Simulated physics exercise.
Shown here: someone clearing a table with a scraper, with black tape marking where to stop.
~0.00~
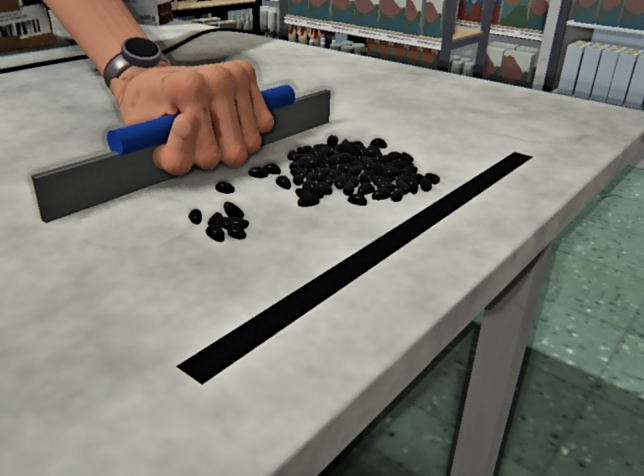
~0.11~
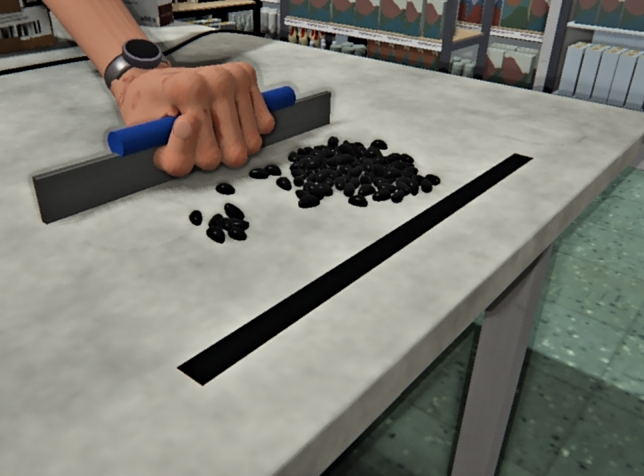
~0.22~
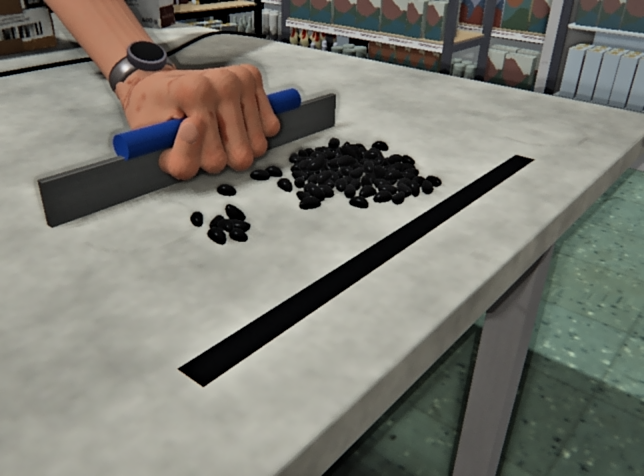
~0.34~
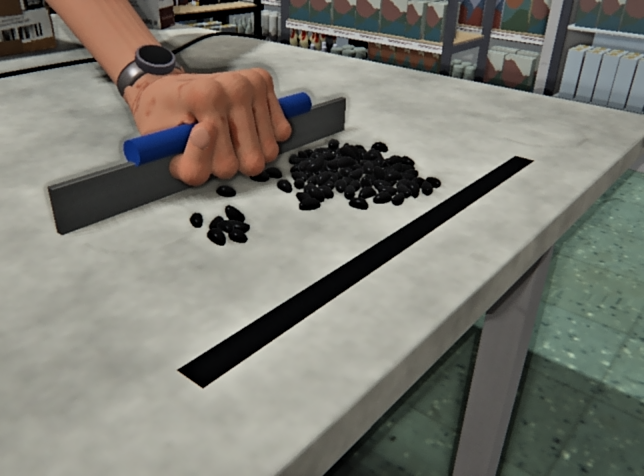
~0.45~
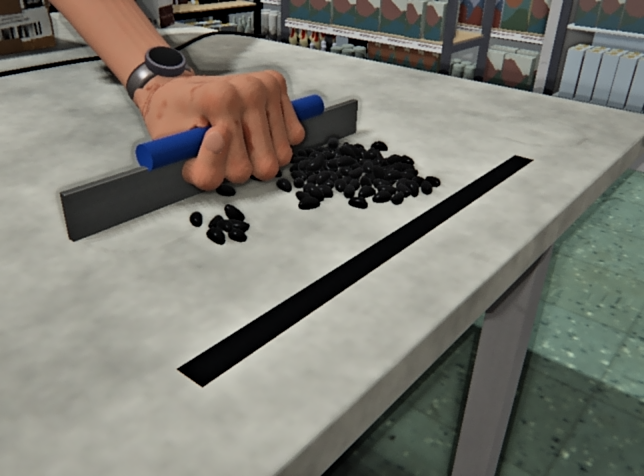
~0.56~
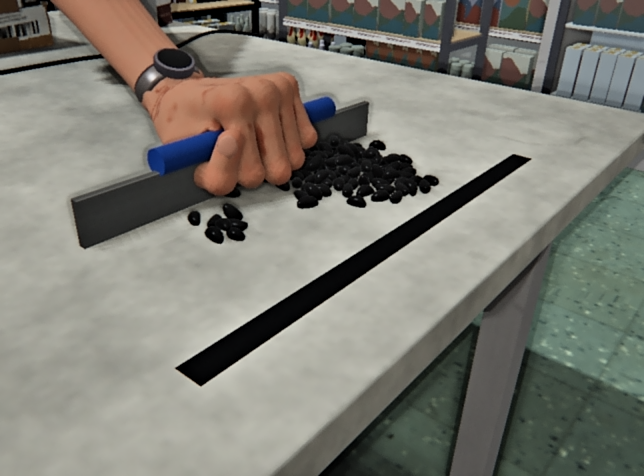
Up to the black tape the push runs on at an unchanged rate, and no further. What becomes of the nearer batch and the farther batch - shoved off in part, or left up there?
Here the nearer batch is left up there, the farther batch is shoved off in part.
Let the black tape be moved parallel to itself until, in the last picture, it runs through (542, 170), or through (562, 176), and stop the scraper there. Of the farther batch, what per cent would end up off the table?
60 % and 90 %.
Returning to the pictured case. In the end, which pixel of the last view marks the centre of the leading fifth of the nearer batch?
Look near (367, 297) in the last frame.
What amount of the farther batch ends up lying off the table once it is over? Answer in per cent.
Roughly 20 percent.
By 1.12 s, scraper still moving, near (333, 165); nearer batch all on the table, its front near (278, 255); farther batch all on the table, its front near (454, 220).
By 1.70 s, scraper stopped at the black tape; nearer batch all on the table, its front near (376, 301); farther batch about a tenth over the edge.
By 1.98 s, scraper stopped at the black tape; nearer batch all on the table, its front near (376, 301); farther batch roughly a quarter over the edge.
When it is over (2.2 s), scraper stopped at the black tape; nearer batch all on the table, its front near (376, 301); farther batch roughly a quarter over the edge.
